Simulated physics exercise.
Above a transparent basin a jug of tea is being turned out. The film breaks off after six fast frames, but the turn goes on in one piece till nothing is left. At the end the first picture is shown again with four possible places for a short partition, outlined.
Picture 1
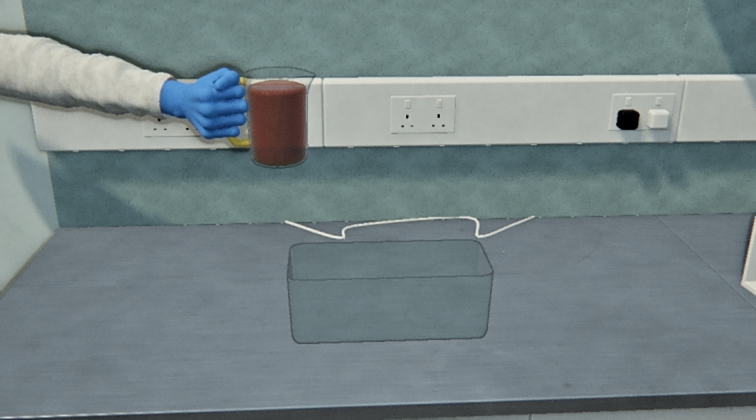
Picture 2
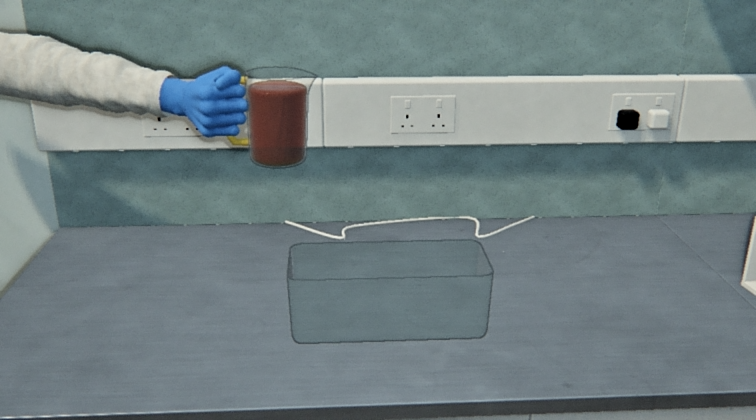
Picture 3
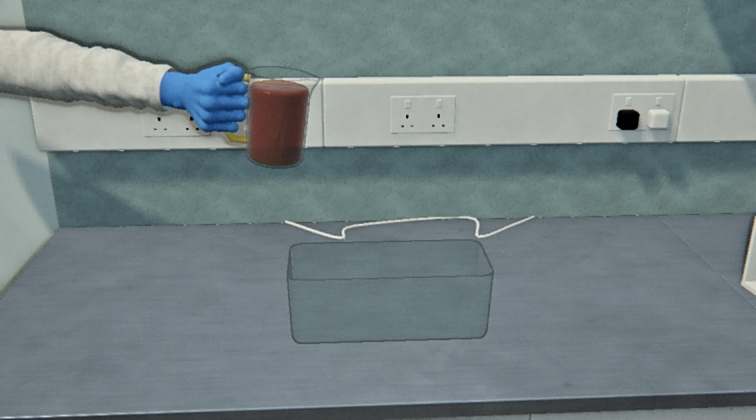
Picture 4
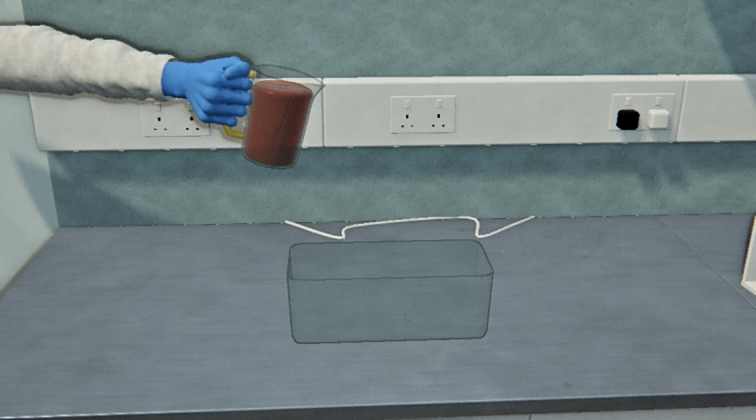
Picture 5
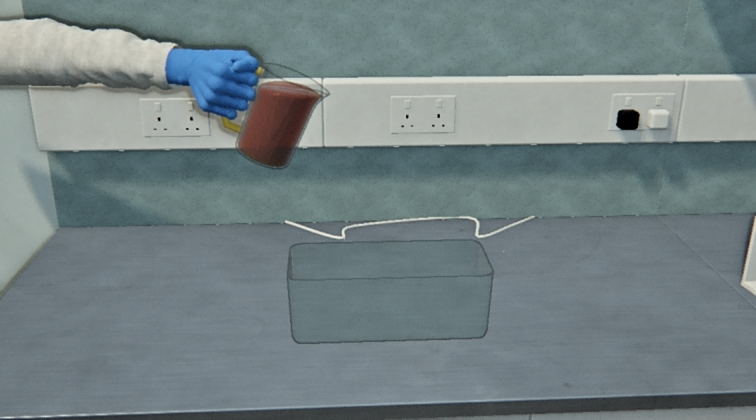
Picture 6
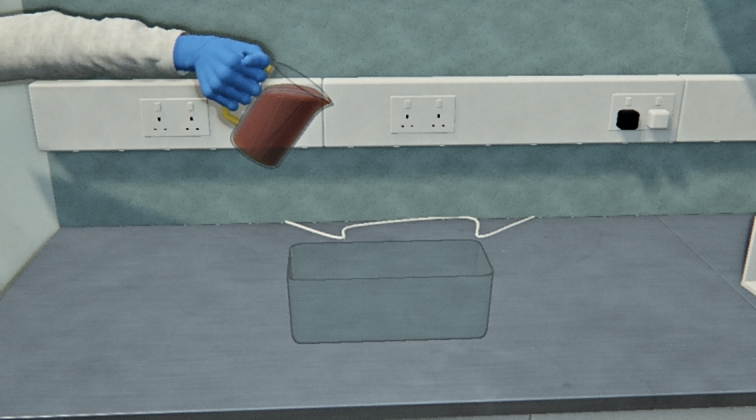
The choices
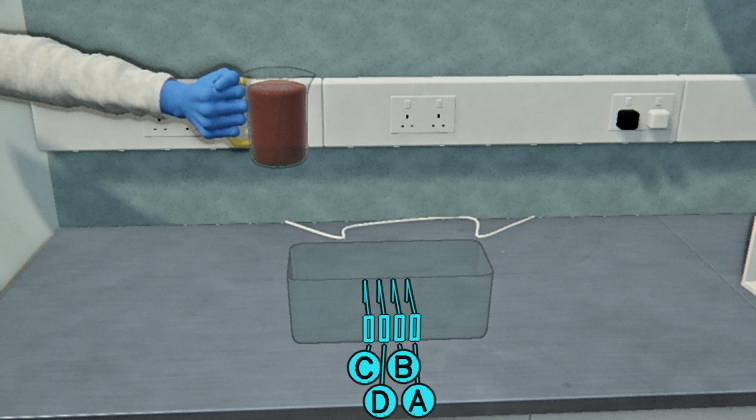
To begin with, a blue-gloved hand in a white sleeve holds a clear jug of reddish-brown liquid upright above an empty transparent basin on a grey counter. The hand then steadily tilts the jug to the right, its lip lowering slightly, while the liquid stays inside.
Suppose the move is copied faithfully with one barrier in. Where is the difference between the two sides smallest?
B works best here.
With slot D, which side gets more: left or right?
The right side.
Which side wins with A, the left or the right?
More ends on the left.
On the marked copy, A at (414, 344); B at (399, 344); C at (368, 345); D at (384, 345).
For slot A, about 81 % ends left of the wall and 9 % right of it; 10 % is lost outside.
For slot B, about 52 % ends left of the wall and 45 % right of it; 3 % is lost outside.
For slot C, about 6 % ends left of the wall and 89 % right of it; 5 % is lost outside.
For slot D, about 11 % ends left of the wall and 86 % right of it; 3 % is lost outside.
